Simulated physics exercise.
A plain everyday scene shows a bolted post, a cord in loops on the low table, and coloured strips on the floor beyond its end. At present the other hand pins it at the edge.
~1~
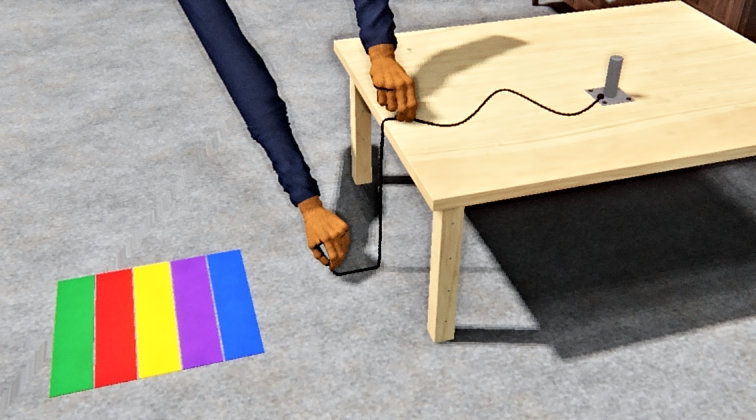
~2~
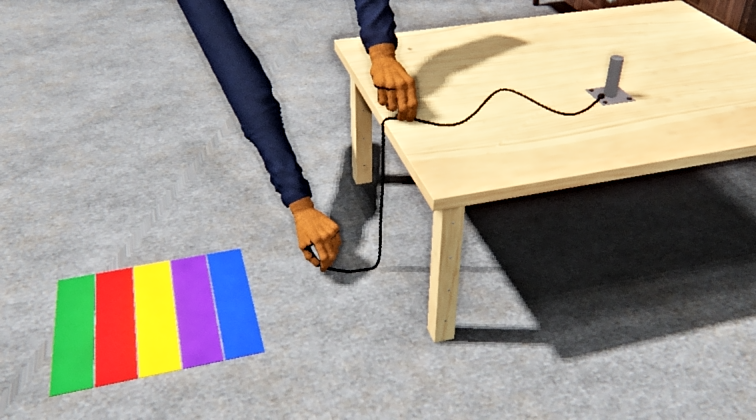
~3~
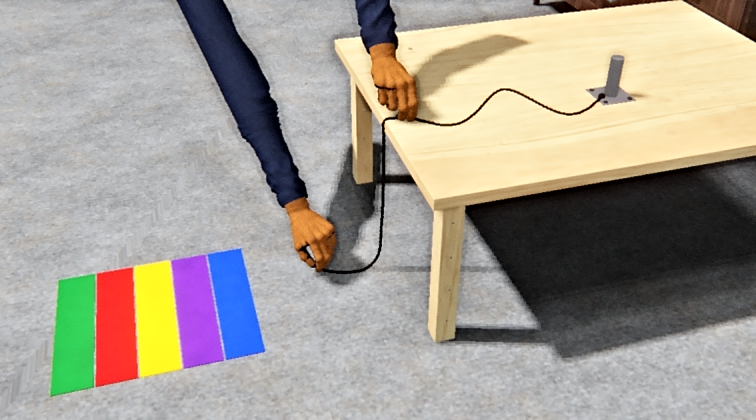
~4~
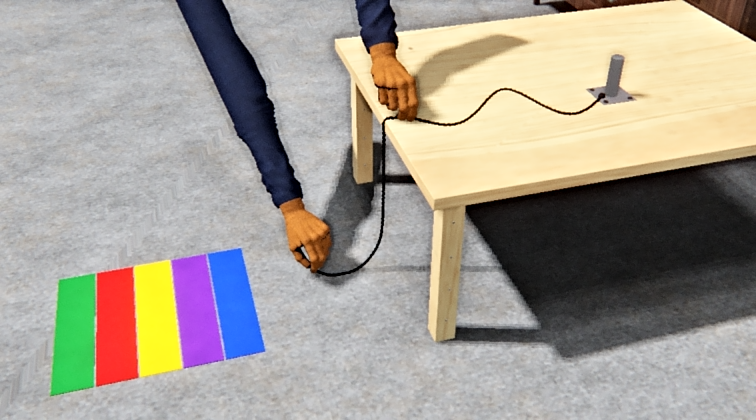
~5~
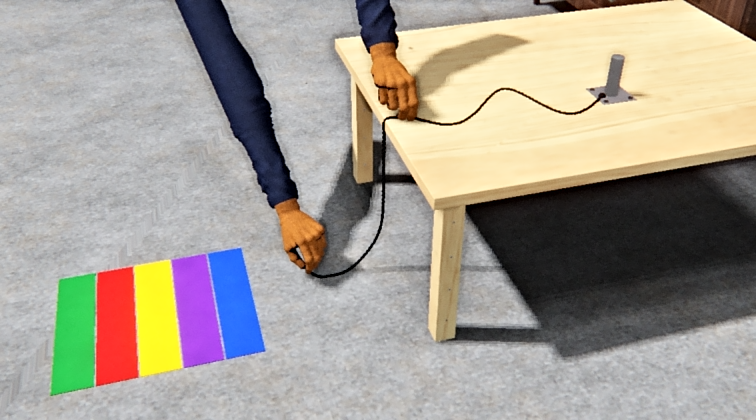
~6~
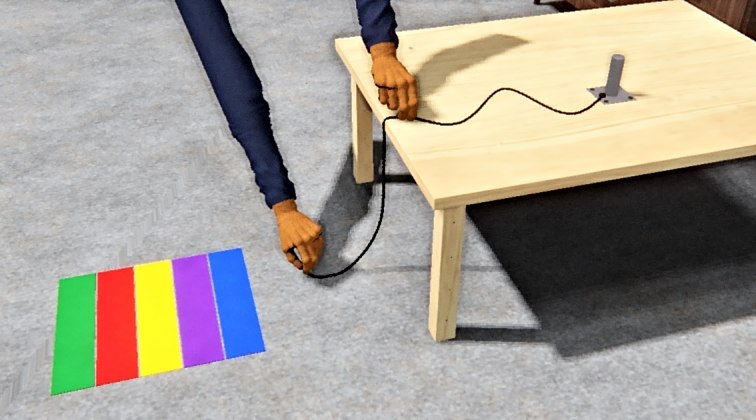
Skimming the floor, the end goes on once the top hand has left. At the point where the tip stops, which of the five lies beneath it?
The red strip lies beneath it.
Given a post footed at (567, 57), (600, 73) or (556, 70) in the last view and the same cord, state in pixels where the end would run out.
In pixels, the answers are (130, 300), (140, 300) and (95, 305).
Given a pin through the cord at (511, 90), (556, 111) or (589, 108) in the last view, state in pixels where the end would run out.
First (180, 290), next (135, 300), last (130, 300).
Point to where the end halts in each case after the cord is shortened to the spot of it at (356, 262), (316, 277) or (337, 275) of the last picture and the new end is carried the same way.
Near (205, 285), (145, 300) and (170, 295).
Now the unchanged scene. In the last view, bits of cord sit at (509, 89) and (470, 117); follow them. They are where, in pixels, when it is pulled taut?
Result - first point (476, 109), second point (398, 118).
Soon after, end near (201, 288); over purple.
Then, end near (150, 297); over yellow.
At full stretch, end near (119, 303); over red. It gets as far as the red strip.
